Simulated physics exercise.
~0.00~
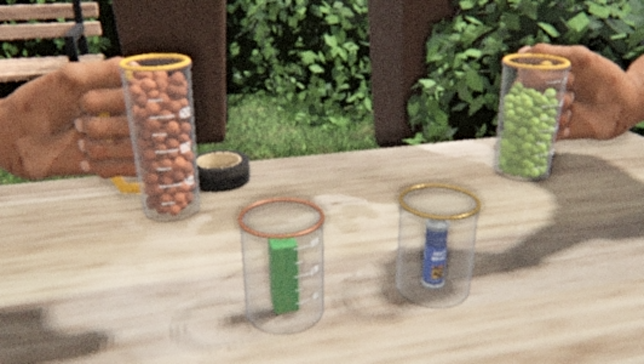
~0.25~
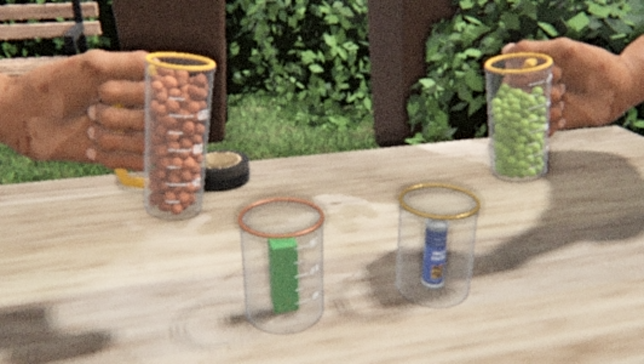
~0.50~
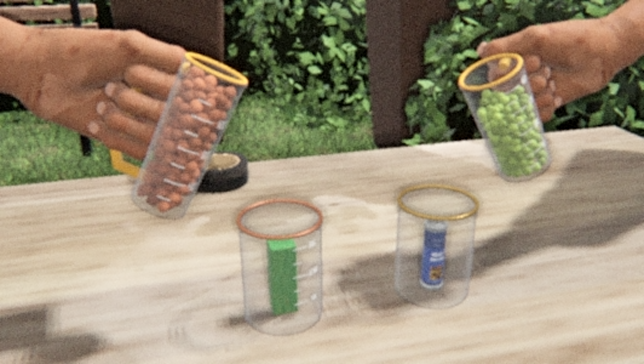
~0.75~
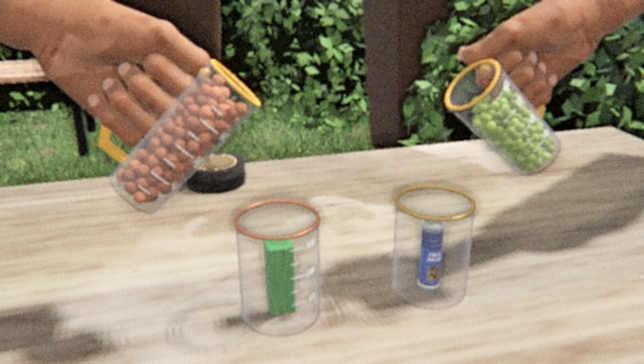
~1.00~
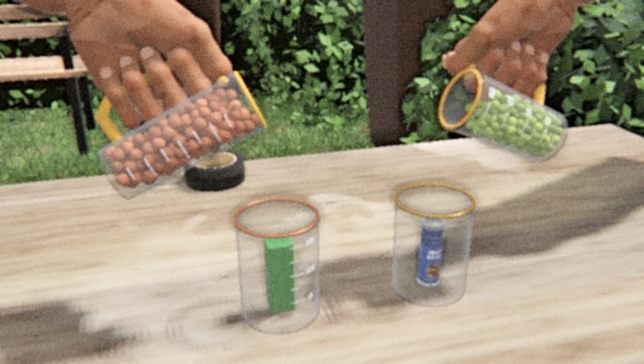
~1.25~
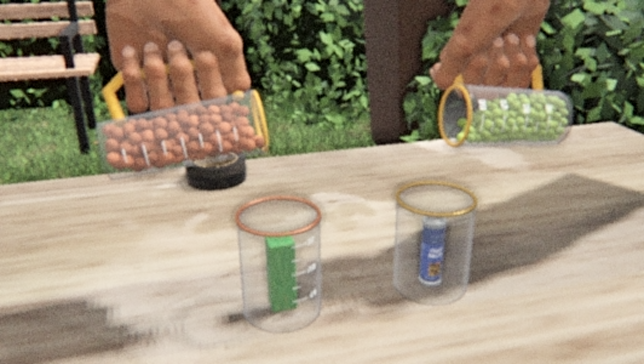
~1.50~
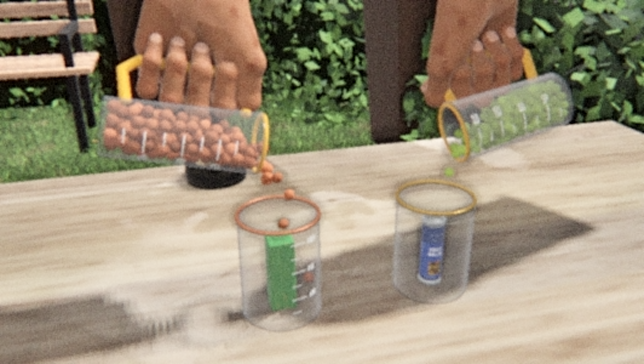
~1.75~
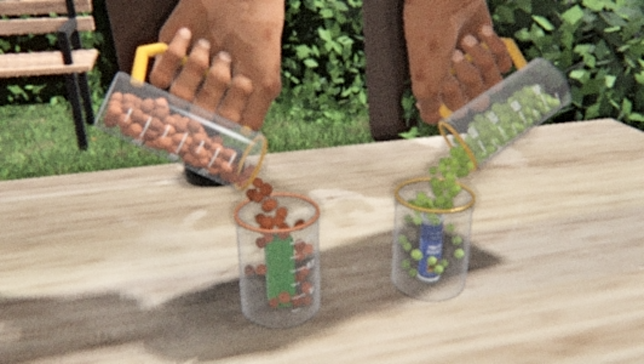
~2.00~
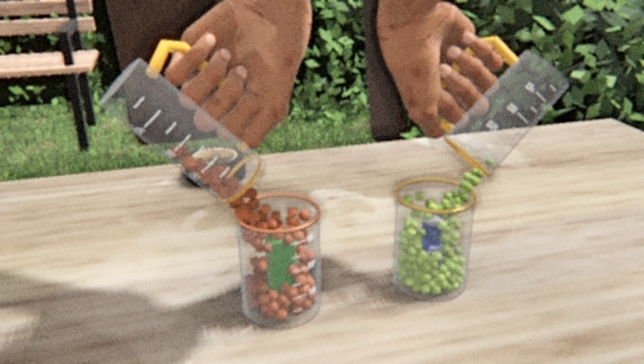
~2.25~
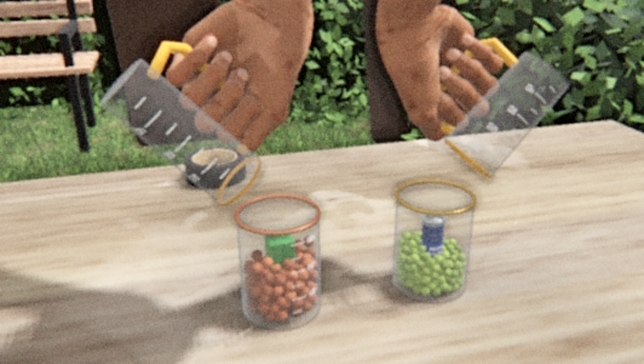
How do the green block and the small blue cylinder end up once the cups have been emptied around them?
Neither is fully covered. The top of the green block still sticks out above the reddish-brown balls on the left, and the top of the blue cylinder still sticks out above the green balls on the right.
The footage shows two hands tilting clear cups of reddish-brown and green balls over two clear containers on a wooden table, one holding a green block, the other a small blue cylinder. The balls pour in until both cups are empty, leaving both objects' tops showing.
